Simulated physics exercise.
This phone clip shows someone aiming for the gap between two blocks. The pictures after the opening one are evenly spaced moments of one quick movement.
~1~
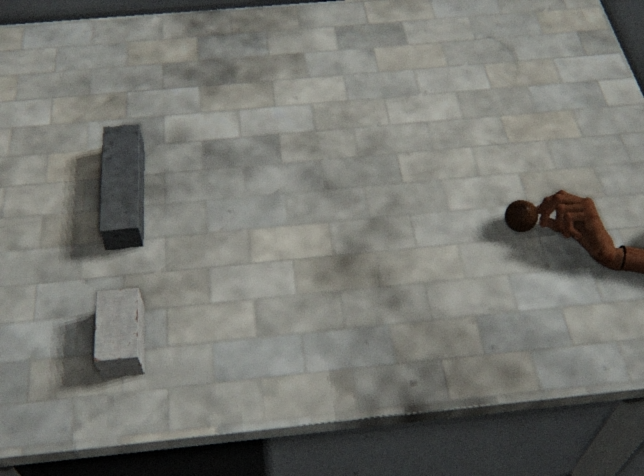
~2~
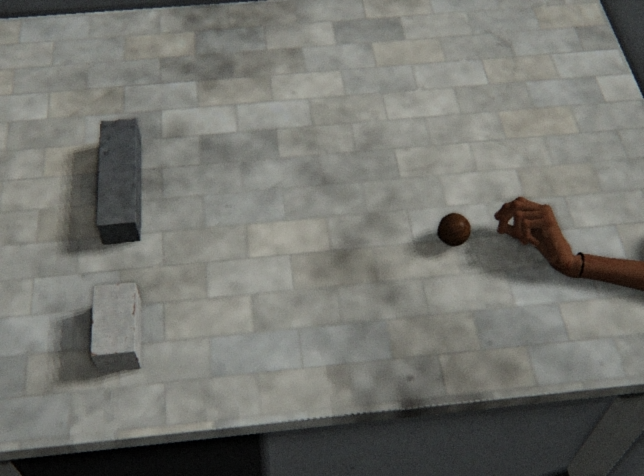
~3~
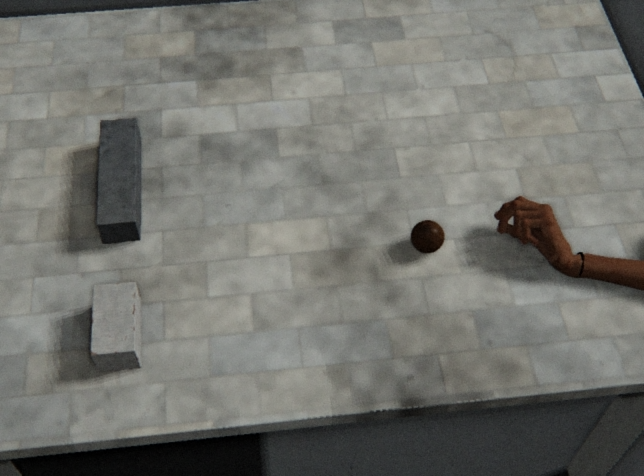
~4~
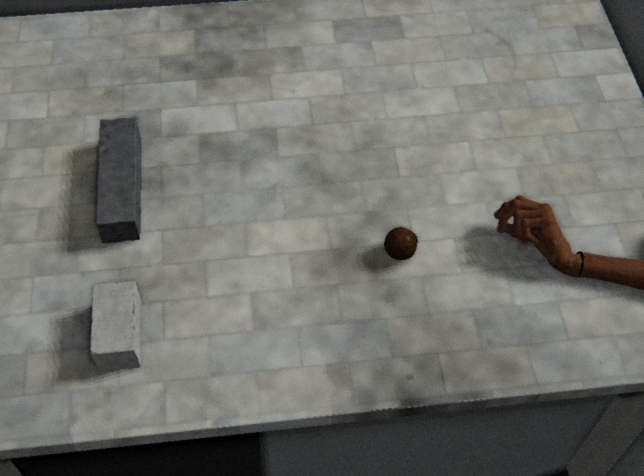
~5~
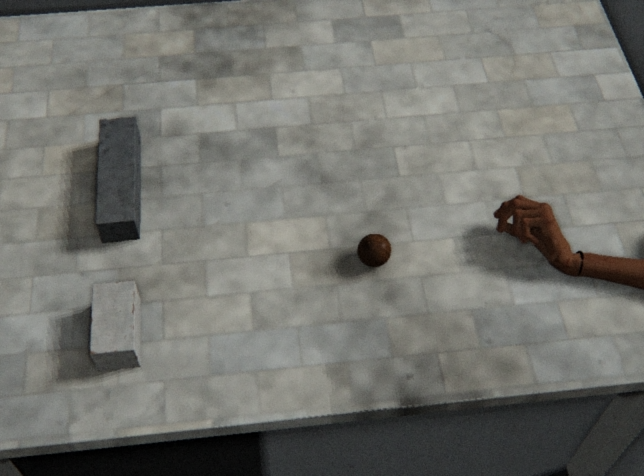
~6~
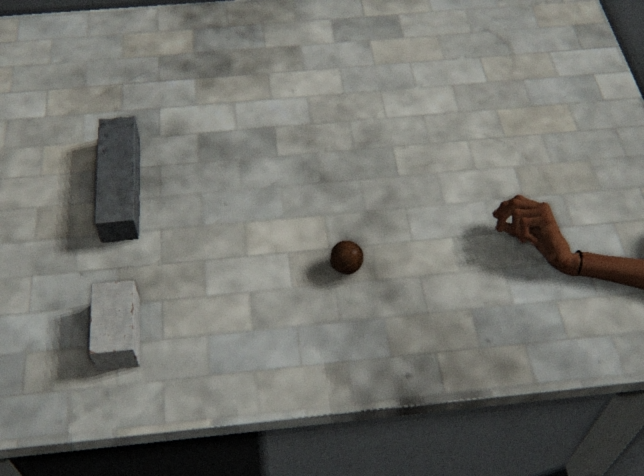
On a pale tiled surface, a hand releases a brown ball, which rolls left toward two blocks.
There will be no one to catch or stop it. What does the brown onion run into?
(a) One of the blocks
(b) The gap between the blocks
Option a: One of the blocks.
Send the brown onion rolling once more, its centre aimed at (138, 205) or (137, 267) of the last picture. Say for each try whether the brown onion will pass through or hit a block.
One after another: It bounces off; passes through its gap.
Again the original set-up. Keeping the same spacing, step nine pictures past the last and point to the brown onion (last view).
Centre near (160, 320).
Then, 0.34 s later than the last frame, brown onion coming back near (162, 317).
Then, 1.02 s later than the last frame, brown onion coming back near (186, 387).
When it is over, the brown onion is stopped.
